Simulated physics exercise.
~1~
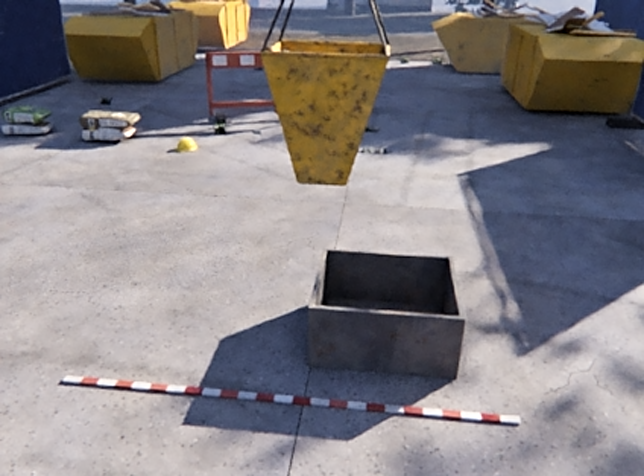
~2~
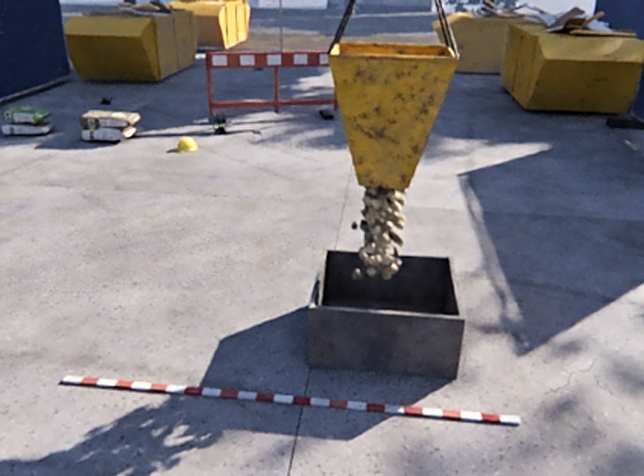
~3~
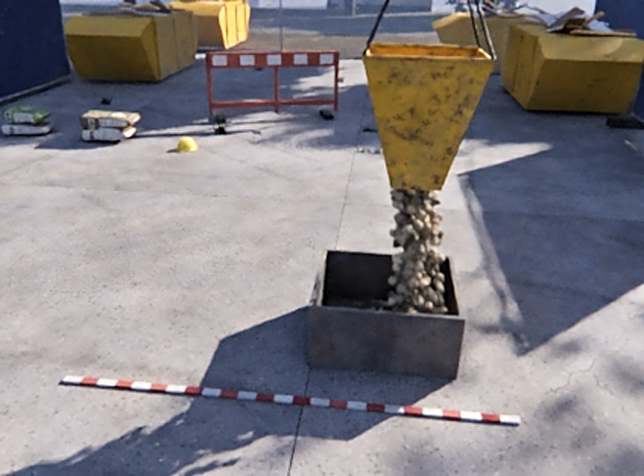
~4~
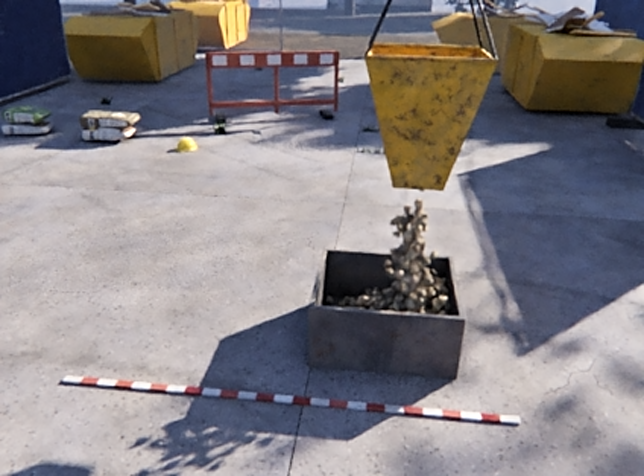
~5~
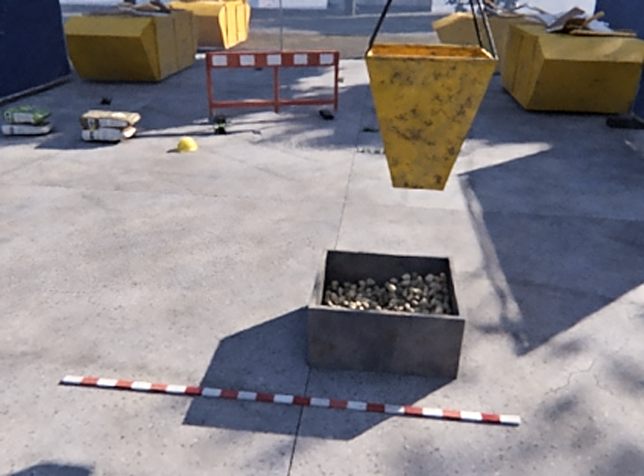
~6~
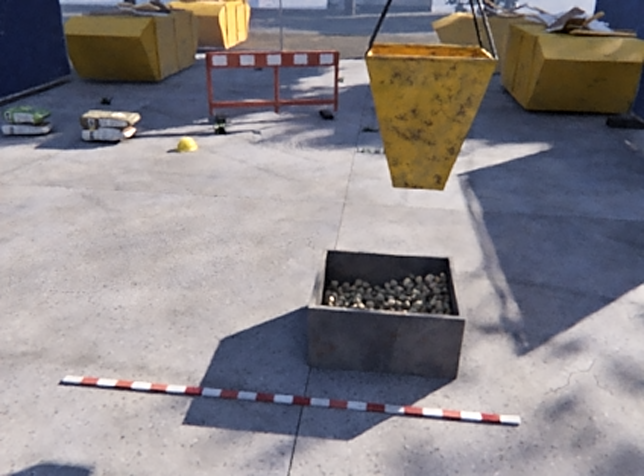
A yellow skip moves right and drops rounded stones into a gray bin, where they settle.
